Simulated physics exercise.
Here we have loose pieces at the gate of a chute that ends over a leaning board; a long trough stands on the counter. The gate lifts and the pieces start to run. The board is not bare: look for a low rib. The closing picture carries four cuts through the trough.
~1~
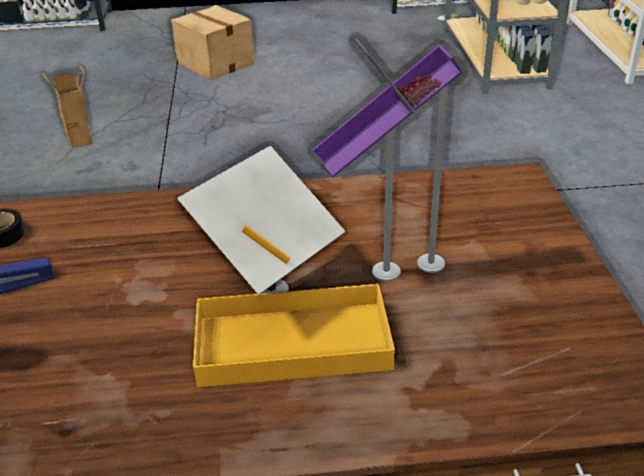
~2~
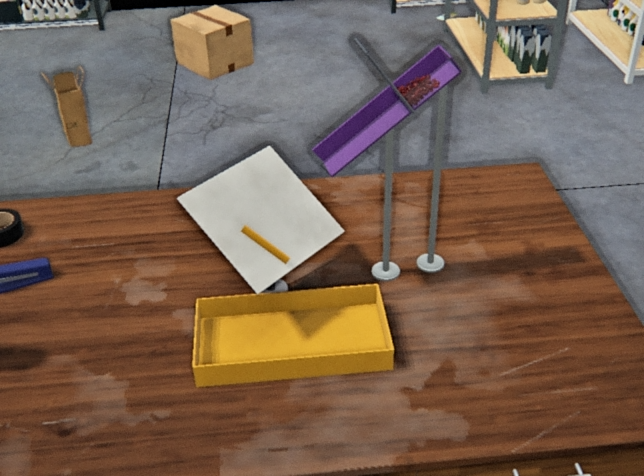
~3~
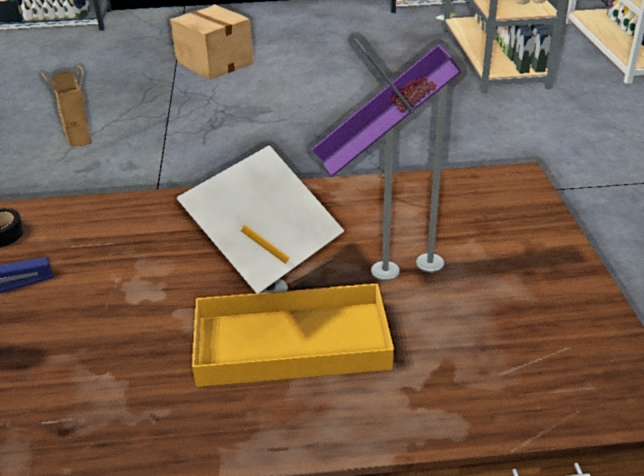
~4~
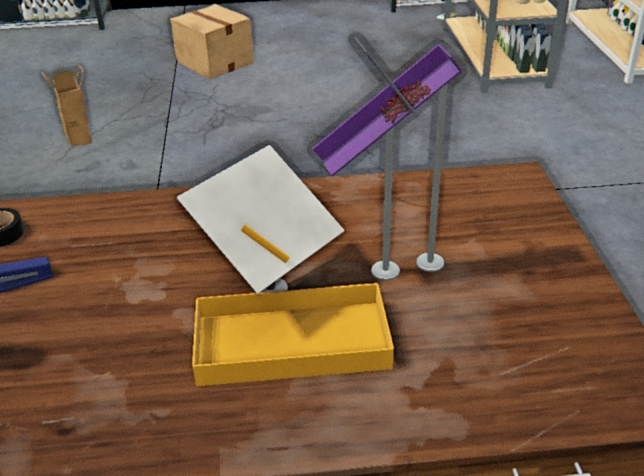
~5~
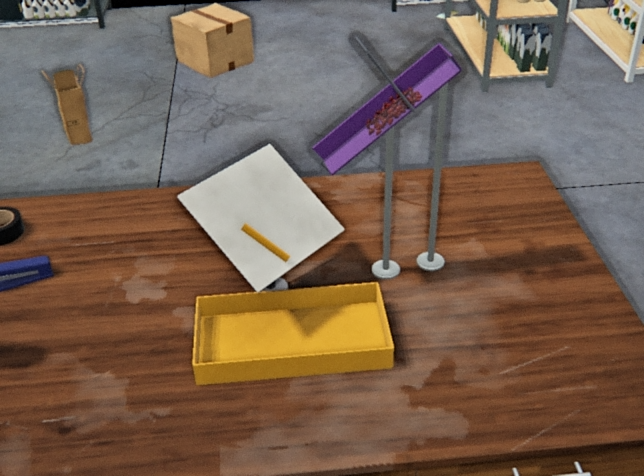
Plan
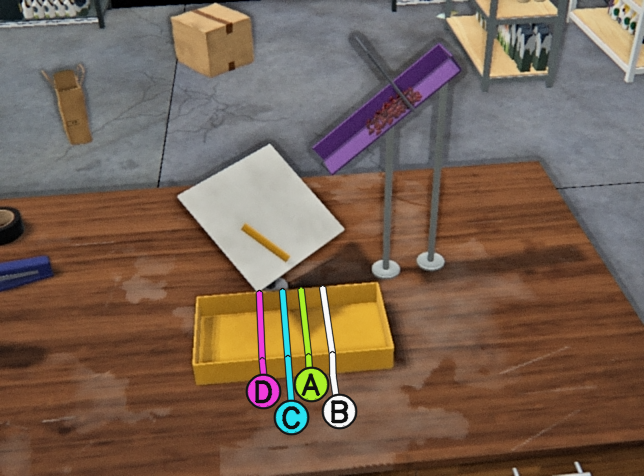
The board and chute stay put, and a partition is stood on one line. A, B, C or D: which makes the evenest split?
Go for B.
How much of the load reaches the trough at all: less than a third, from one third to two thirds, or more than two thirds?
It is more than two thirds.
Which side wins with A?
More lands on the right.
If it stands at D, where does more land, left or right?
The right side.
On the marked copy, line A crosses the front rim at (308, 355); line B crosses the front rim at (332, 353); line C crosses the front rim at (287, 357); line D crosses the front rim at (262, 359).
With A, of what is caught, not one piece on the left of the divider, every piece on the right.
With B, of what is caught, roughly two thirds on the left of the divider, roughly a third on the right.
With C, of what is caught, not one piece on the left of the divider, every piece on the right.
With D, of what is caught, not one piece on the left of the divider, every piece on the right.
